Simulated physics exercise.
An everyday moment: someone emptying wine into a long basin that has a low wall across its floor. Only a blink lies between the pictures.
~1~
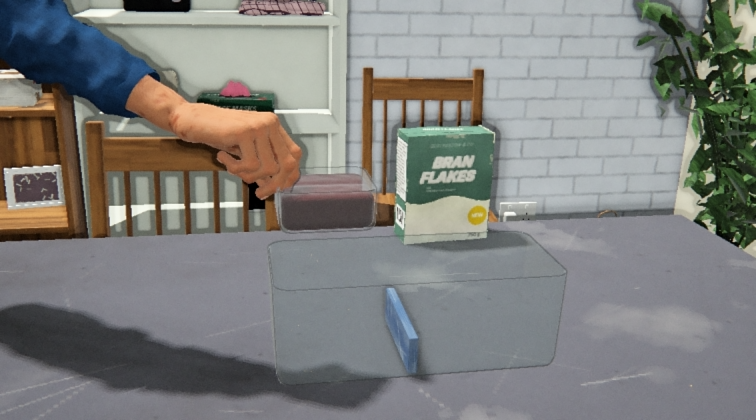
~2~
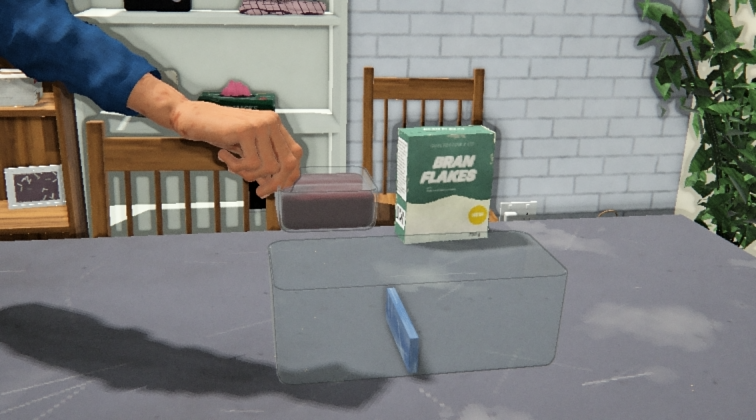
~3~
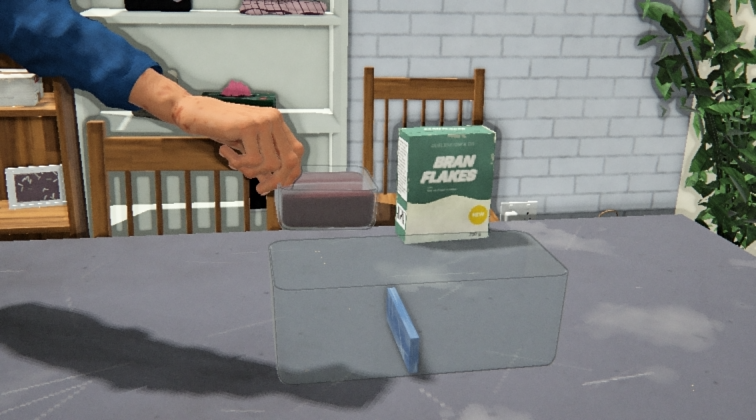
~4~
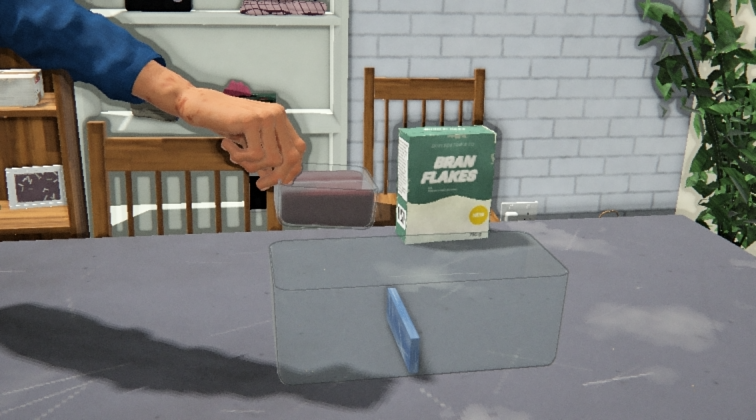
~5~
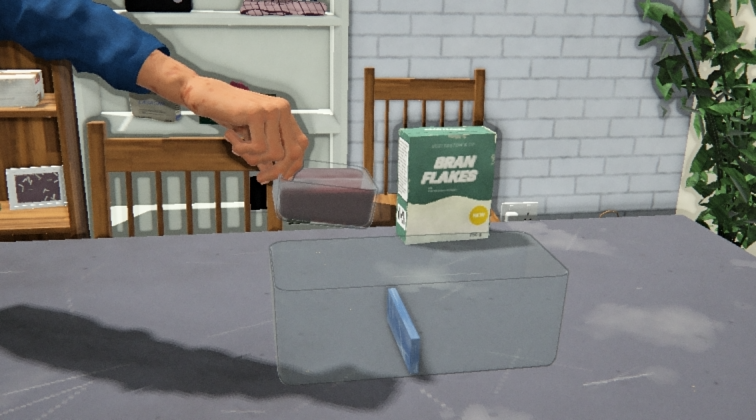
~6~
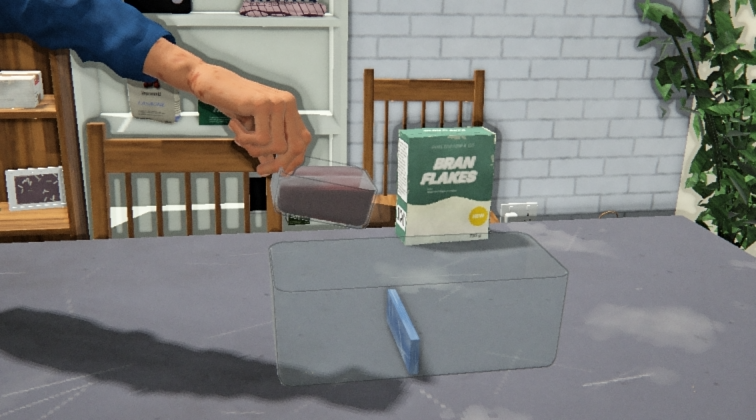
A hand reaching in from the left holds a small clear container of dark red liquid above a long transparent basin, at first almost level and still. Then the hand rises slightly and the container tilts gradually down to the right, while the basin, its low blue wall and the bran flakes box stay put.
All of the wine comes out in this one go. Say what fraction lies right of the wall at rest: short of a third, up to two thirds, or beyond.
In the end more than two thirds is right of the wall.
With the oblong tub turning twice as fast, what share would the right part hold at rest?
About 90 per cent.
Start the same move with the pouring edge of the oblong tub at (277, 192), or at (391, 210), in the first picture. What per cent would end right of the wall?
Near 5 % and 95 %.
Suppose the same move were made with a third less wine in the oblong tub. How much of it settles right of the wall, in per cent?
Close to 90 per cent.
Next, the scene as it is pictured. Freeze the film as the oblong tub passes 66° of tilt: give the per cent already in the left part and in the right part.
The left part 5 per cent, the right part 20.
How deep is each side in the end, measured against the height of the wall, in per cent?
Left about 0, right about 30.
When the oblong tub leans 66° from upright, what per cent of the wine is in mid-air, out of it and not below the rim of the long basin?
Close to 40 per cent.
A moment on, the oblong tub is tipped part way and 36 per cent is still to pour, 3 is left of the wall and 20 right of it.
Next, the oblong tub is tipped on its side and 6 per cent is still to pour, 4 is left of the wall and 81 right of it.
Then the oblong tub is tipped right over and 0 per cent is still to pour, 8 is left of the wall and 91 right of it.
Later the oblong tub is tipped right over and 0 per cent is still to pour, 8 is left of the wall and 91 right of it.
In the end 8 per cent lies left of the wall, 91 right of it and 1 outside.
